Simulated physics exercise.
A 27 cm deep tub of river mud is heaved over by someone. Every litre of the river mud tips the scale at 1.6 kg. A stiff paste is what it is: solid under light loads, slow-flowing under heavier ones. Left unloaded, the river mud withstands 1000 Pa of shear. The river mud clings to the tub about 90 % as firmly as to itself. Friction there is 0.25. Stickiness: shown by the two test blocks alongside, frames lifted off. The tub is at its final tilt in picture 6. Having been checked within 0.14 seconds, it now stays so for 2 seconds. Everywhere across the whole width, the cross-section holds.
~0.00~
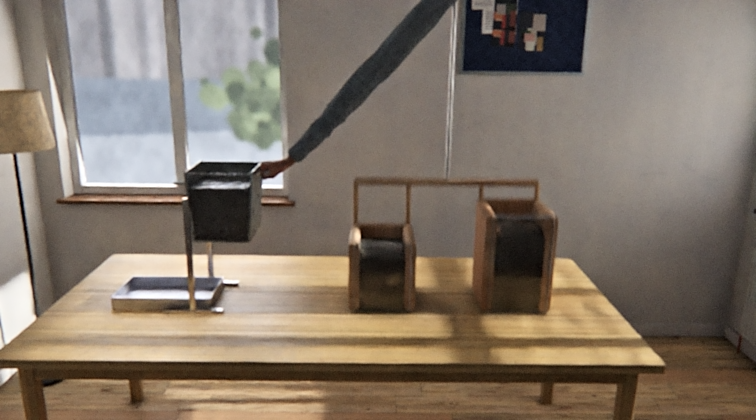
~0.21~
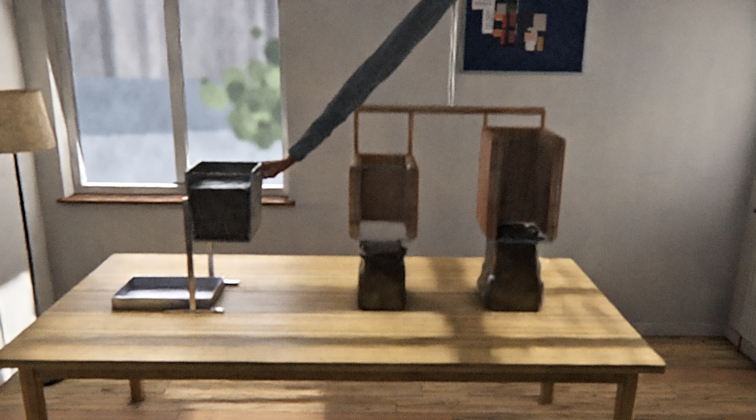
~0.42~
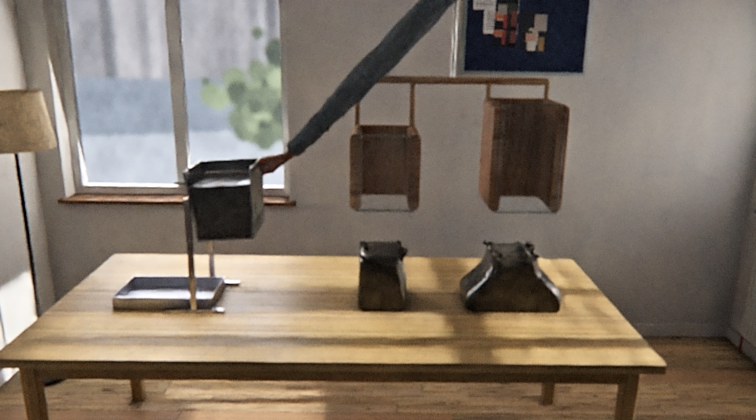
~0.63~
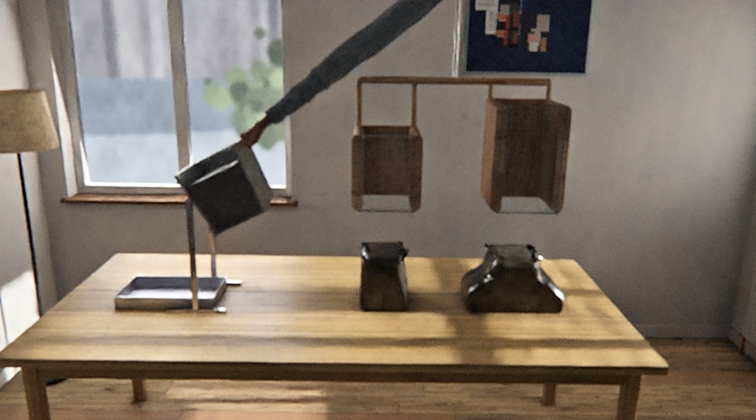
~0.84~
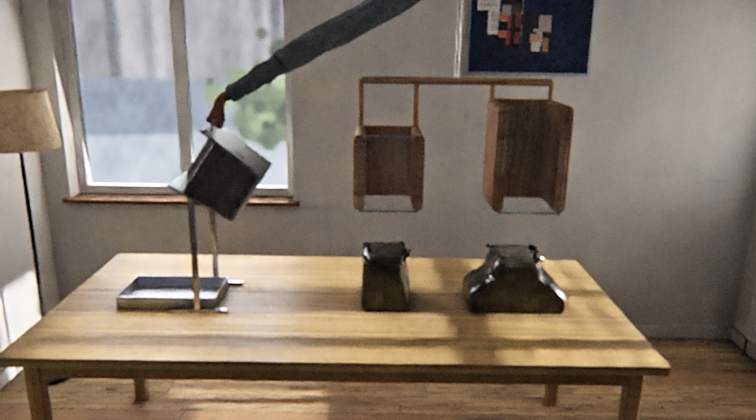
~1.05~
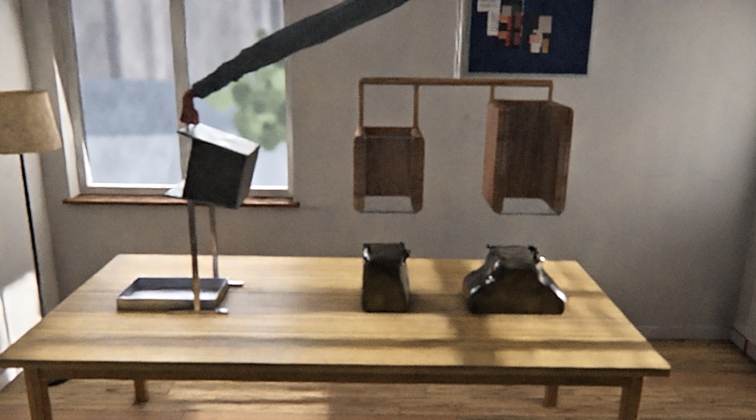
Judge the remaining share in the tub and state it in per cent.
The remaining share is close to 100 %.
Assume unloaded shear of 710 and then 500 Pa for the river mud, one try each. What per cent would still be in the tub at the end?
Going in order, it's 100 % and then 100 %.
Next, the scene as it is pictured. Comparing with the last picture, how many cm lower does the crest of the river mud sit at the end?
About 0 cm.
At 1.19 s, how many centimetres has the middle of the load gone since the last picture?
Around 0 cm.
After 1.19 s, the tub is at 76 degrees and holds 100 %.
After 1.36 s, the tub is at 76 degrees and holds 100 %.
After 1.53 s, the tub is at 76 degrees and holds 100 %.
After 1.70 s, the tub is at 76 degrees and holds 100 %.
After 3.05 s, the tub is at 76 degrees and holds 100 %.
